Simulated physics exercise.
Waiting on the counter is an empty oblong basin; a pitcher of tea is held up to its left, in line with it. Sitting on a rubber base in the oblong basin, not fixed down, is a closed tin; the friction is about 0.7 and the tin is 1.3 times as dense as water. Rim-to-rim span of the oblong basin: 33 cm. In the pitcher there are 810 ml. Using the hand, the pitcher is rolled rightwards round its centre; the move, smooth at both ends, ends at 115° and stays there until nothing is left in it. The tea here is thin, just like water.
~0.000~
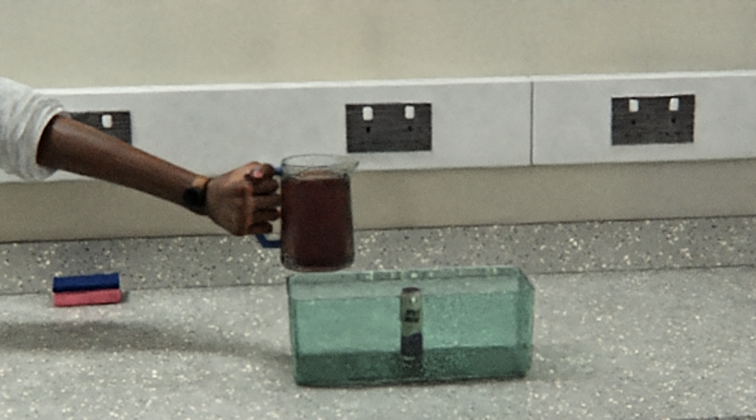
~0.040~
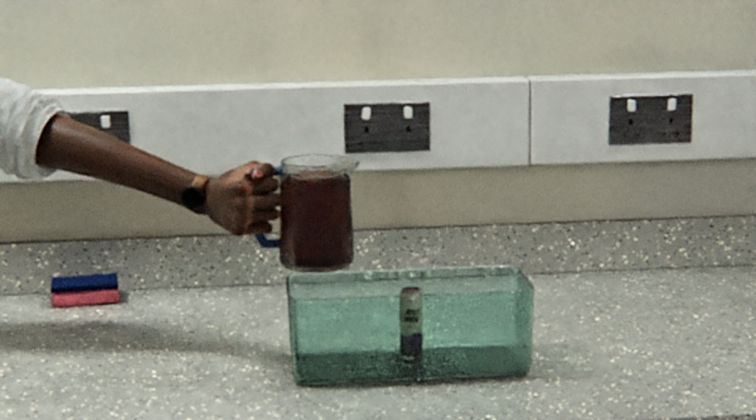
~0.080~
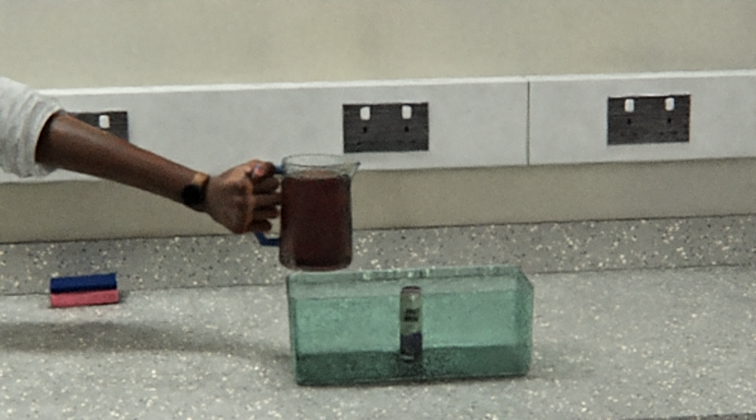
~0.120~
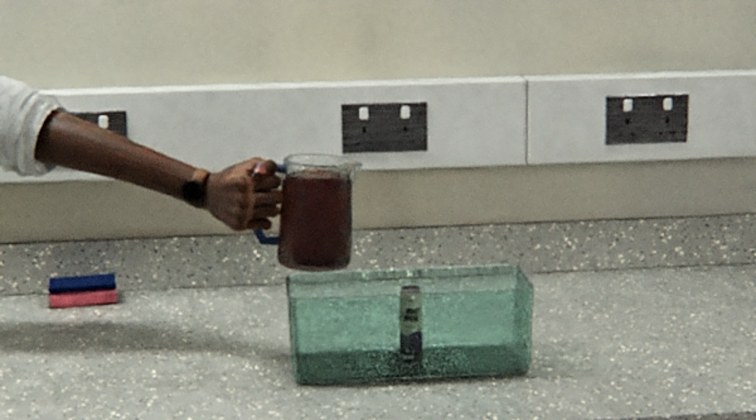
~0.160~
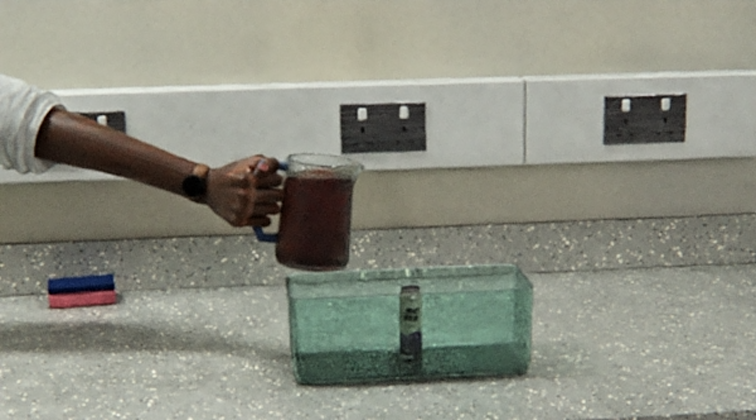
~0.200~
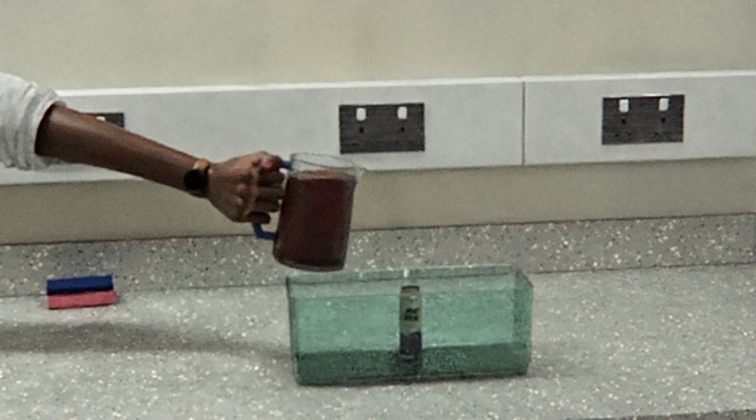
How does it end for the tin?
It ends up tipped over.
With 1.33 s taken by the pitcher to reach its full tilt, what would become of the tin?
So the tin will tip over.
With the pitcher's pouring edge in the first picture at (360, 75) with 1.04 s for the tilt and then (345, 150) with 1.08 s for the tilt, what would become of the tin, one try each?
In the first try it remains standing; in the second it comes down.
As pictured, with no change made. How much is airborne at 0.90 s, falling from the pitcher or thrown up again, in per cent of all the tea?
Some 14 % is up in the air.
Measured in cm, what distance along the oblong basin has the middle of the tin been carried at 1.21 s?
The tin is about 7 cm from where it started.
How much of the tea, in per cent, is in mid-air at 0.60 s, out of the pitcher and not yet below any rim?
Estimate: About 10 % of all of it.
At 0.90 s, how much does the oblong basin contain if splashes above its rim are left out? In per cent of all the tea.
Roughly 52 percent of it.
Then, 0.60 s in, the tilt is 72° and 87 per cent is still to pour; the tin stands where it began.
Then, 0.90 s in, the tilt is 110° and 34 per cent is still to pour; the tin stands where it began.
Then, 1.21 s in, the tilt is 115° and 2 per cent is still to pour; the tin lies on its side.
Then, 1.54 s in, the tilt is 115° and 0 per cent is still to pour; the tin lies on its side.
Finally, the tin lies on its side.
